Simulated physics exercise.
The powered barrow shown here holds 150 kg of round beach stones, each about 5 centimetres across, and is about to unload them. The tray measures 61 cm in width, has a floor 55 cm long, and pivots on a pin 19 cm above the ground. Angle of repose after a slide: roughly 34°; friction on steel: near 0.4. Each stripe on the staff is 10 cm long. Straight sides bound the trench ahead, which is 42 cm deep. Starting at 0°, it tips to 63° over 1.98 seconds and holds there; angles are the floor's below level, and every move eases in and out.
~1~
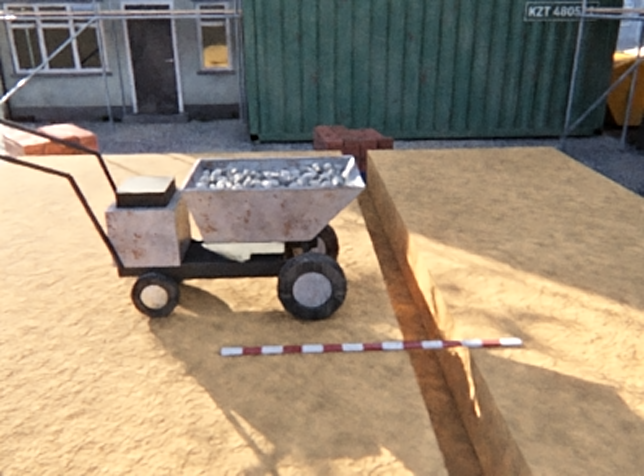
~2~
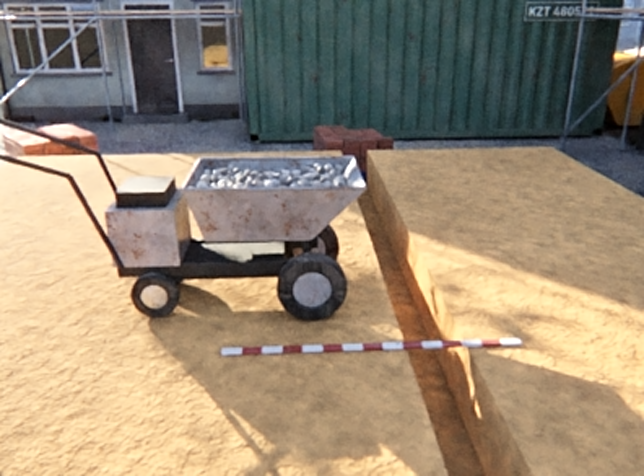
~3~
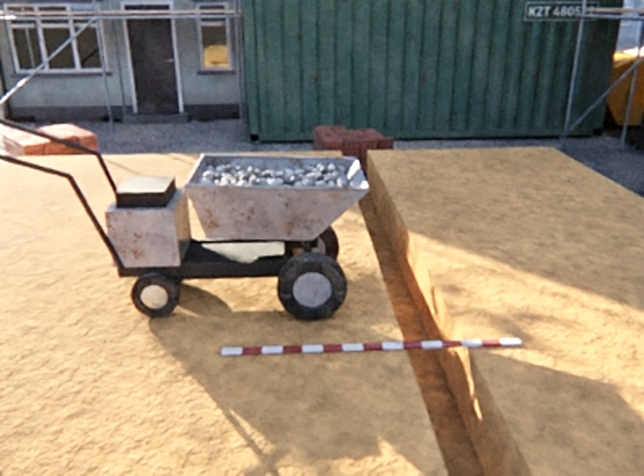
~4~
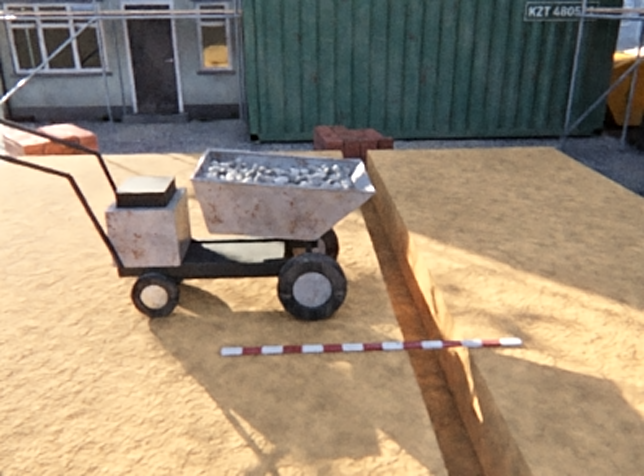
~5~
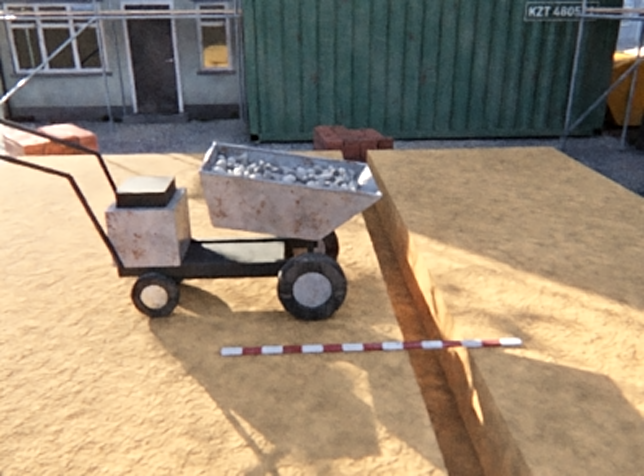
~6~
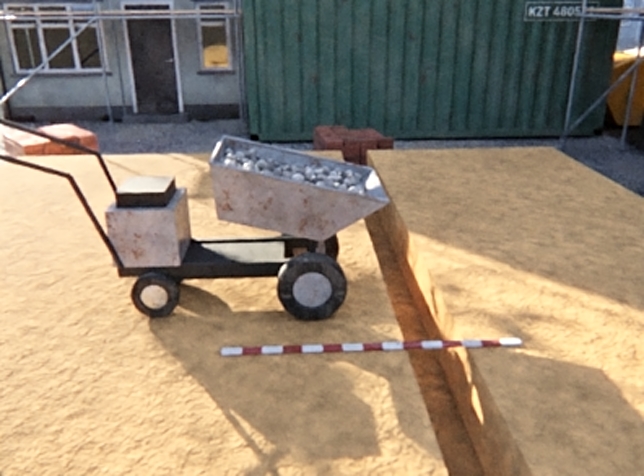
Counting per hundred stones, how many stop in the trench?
Some 51.
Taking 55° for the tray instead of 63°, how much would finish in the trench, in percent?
The trench would hold about 50% of it.
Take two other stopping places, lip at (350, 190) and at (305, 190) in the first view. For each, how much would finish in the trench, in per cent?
I'd say some 70 per cent and some 95 per cent.
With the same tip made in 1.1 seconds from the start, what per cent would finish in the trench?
About 45 percent, I'd say.
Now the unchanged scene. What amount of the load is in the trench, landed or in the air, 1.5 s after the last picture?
Some 15 per cent.
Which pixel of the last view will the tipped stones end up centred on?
Resting centre: About (433, 324).
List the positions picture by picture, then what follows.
In the first frame, lip at (365, 187), floor tilted 0°, highest stones at (301, 175).
In the second frame, lip at (366, 188), floor tilted 1°, highest stones at (302, 175).
In the third frame, lip at (370, 190), floor tilted 3°, highest stones at (257, 172).
In the fourth frame, lip at (375, 193), floor tilted 5°, highest stones at (223, 169).
In the fifth frame, lip at (382, 197), floor tilted 9°, highest stones at (226, 163).
In the sixth frame, lip at (389, 202), floor tilted 14°, highest stones at (234, 157).
Then, 0.9 s after the last picture the floor is at 53°, 98 % in the tray, 2 % in the trench; the foremost stones are at (438, 269).
Then, 1.5 s after the last picture the floor is at 63°, 44 % in the tray, 17 % in the trench, 38 % past the trench; the foremost stones are at (531, 282).
Then, 1.8 s after the last picture the floor is at 63°, 21 % in the tray, 28 % in the trench, 51 % past the trench; the foremost stones are at (571, 276).
Then, 3.8 s after the last picture the floor is at 63°, 0 % in the tray, 51 % in the trench, 49 % past the trench; the foremost stones are at (577, 268).
